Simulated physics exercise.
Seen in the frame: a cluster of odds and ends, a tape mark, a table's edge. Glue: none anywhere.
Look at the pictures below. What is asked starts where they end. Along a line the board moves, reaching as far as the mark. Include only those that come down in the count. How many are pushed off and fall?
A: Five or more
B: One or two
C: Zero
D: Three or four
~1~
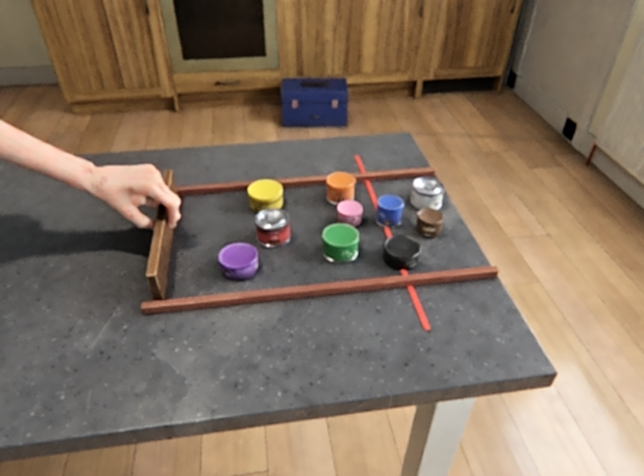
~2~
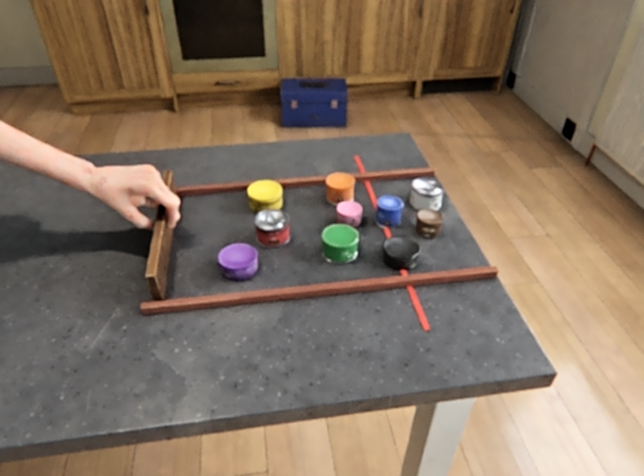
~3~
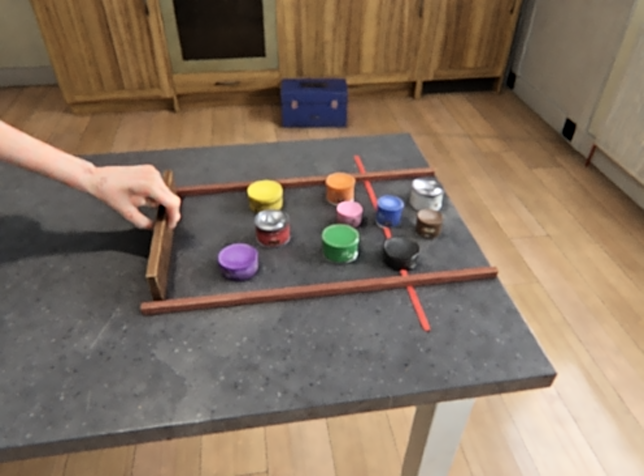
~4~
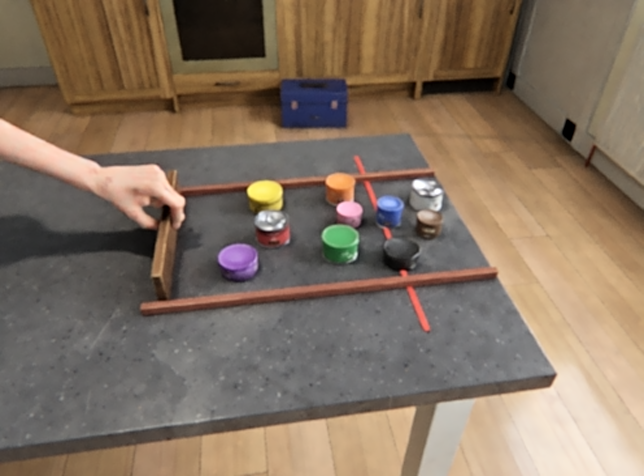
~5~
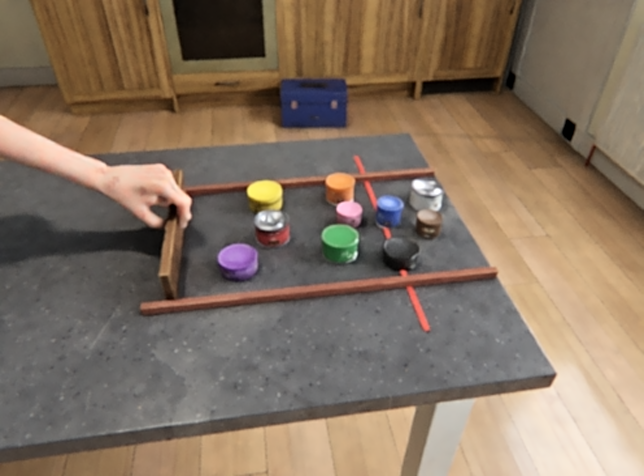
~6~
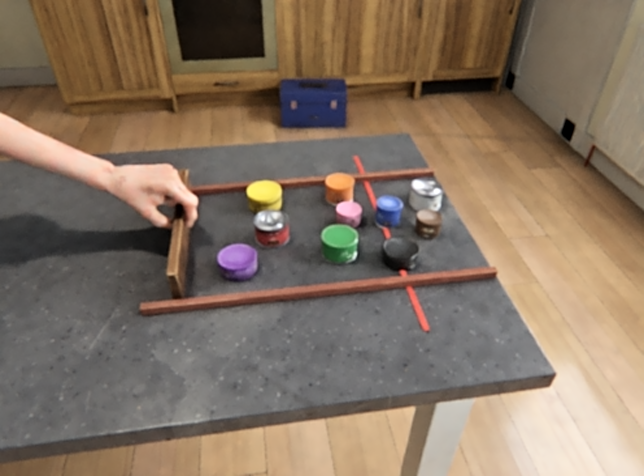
The answer is C.
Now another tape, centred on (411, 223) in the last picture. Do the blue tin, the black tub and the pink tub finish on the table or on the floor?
The blue tin is still there; as for the black tub, it is still there; and the pink tub is still there.
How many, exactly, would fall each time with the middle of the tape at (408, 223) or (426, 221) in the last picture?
Tallies in order: 1 and 5.
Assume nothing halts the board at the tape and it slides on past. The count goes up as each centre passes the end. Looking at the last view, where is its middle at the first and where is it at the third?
I'd say close to (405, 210), then close to (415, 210).
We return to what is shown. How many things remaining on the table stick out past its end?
The number overhanging is 0.
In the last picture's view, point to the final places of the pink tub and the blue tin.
Pink tub: About (390, 205); blue tin: About (416, 206).
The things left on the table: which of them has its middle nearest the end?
I reckon it's the brown tub.
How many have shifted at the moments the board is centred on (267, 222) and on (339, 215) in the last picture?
By then 3, and 7.
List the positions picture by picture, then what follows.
The first picture shows white tin (427, 194); brown tub (429, 223); blue tin (389, 212); board (164, 230); tape (385, 224).
The second picture shows brown tub (429, 224); green pot (340, 244).
The third picture shows blue tin (389, 212); red tin (273, 229).
The fourth picture shows white tin (426, 195); pink tub (349, 215).
The fifth picture shows brown tub (429, 224); purple tub (238, 262).
The sixth picture shows white tin (426, 195); brown tub (428, 224); blue tin (388, 212); board (182, 229); tape (384, 225).
Soon after, none off yet; white tin at rest near (426, 195); brown tub at rest near (428, 224); blue tin at rest near (388, 212).
At rest, the number that fall off is zero.
